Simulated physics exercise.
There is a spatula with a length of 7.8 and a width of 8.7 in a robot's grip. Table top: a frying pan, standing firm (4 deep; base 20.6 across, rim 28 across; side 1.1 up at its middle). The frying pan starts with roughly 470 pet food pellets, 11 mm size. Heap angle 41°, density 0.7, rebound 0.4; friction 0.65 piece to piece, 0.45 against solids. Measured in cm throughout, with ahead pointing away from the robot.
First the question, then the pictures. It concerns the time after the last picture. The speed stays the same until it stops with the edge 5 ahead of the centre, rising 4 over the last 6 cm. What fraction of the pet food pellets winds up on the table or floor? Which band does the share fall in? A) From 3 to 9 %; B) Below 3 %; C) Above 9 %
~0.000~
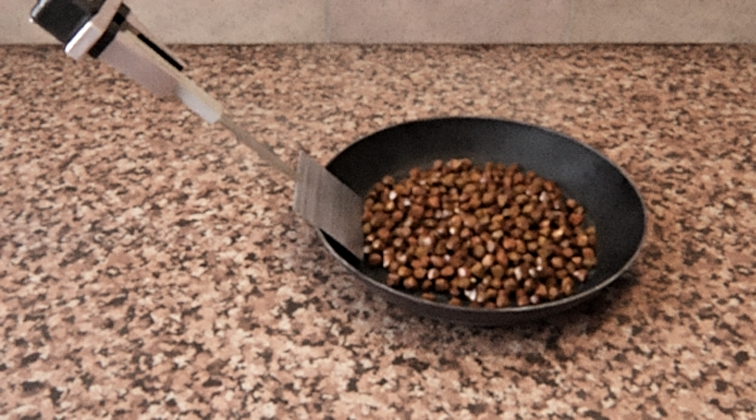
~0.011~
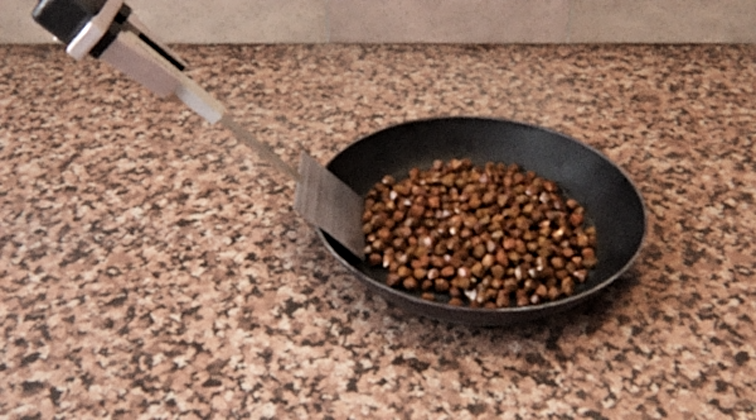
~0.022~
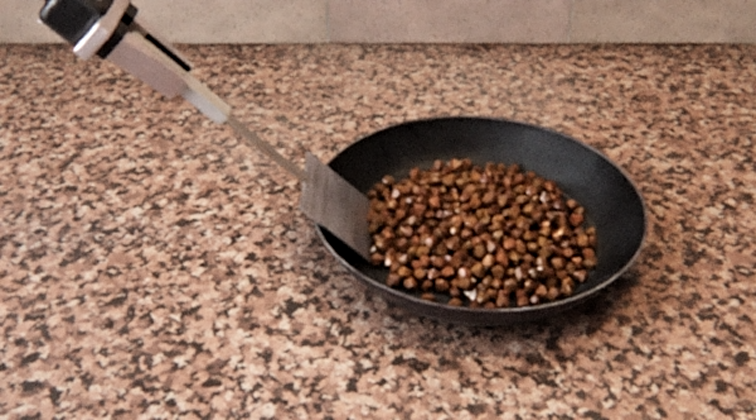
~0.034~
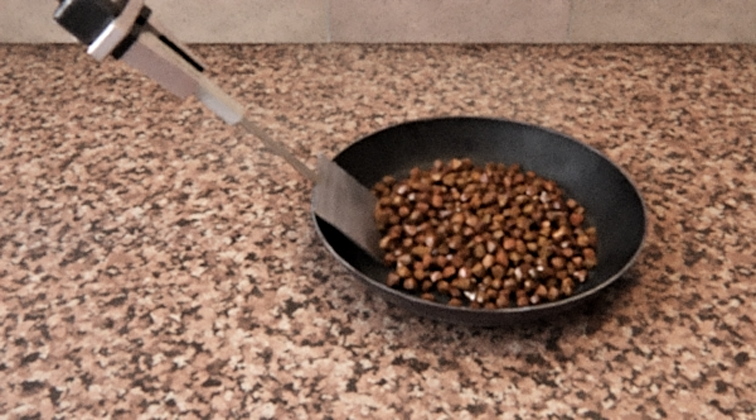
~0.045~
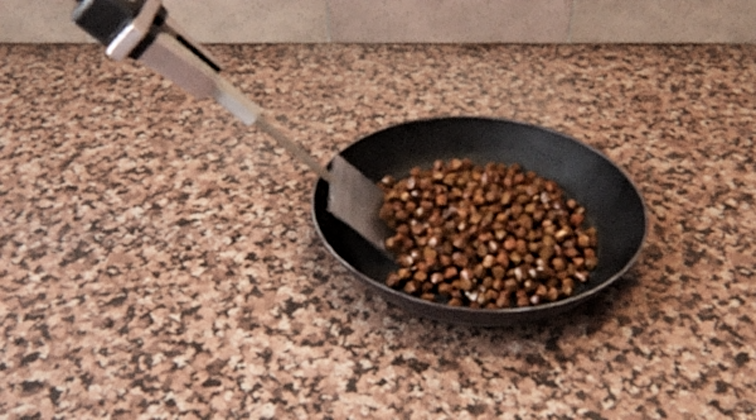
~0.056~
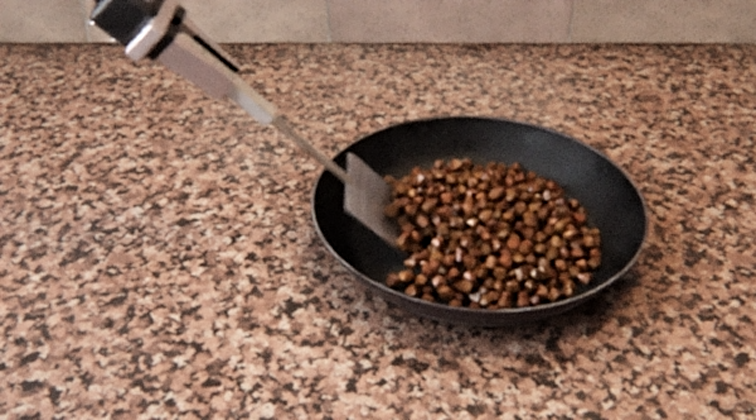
C.
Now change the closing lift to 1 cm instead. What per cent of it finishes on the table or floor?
It comes to near 5 percent.
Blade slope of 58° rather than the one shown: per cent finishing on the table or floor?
Result, estimated: 15 %.
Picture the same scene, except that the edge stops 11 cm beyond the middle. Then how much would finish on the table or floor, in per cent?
Then around 30 per cent.
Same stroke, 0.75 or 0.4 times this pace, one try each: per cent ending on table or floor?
Around 10 per cent, then around 0 per cent, would end on the table or floor.
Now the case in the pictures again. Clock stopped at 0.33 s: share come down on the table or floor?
15 %.
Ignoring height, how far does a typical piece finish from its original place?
The answer is about 4 cm.
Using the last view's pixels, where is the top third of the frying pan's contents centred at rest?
Close to pixel (580, 218).
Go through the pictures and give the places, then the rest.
The first frame shows spatula top edge at (297, 178), sloping 45°; upper third of the load around (477, 219), from x 370 to 590, top at y 165; 467 in the frying pan.
The second frame shows spatula top edge at (298, 178), sloping 45°; upper third of the load around (477, 220), from x 370 to 590, top at y 165.
The third frame shows spatula top edge at (304, 179), sloping 45°; upper third of the load around (475, 220), from x 375 to 590, top at y 165.
The fourth frame shows spatula top edge at (317, 180), sloping 45°; upper third of the load around (465, 218), from x 375 to 590, top at y 165.
The fifth frame shows spatula top edge at (332, 180), sloping 45°; upper third of the load around (465, 218), from x 375 to 590, top at y 165.
The sixth frame shows spatula top edge at (348, 180), sloping 45°; upper third of the load around (469, 216), from x 375 to 595, top at y 165; 467 in the frying pan.
By 0.08 s, sloping 45°, highest piece 5 above the table; 467 in the frying pan.
By 0.11 s, sloping 45°, highest piece 6 above the table; 467 in the frying pan.
By 0.33 s, sloping 45°, highest piece 5 above the table; 401 in the frying pan, 65 on the table or floor, 1 on the blade or in flight.
By 1.38 s, sloping 45°, highest piece 4 above the table; 401 in the frying pan, 66 on the table or floor.
Final count, 401 in the frying pan, 66 on the table or floor. That is 14 % on the table or floor.
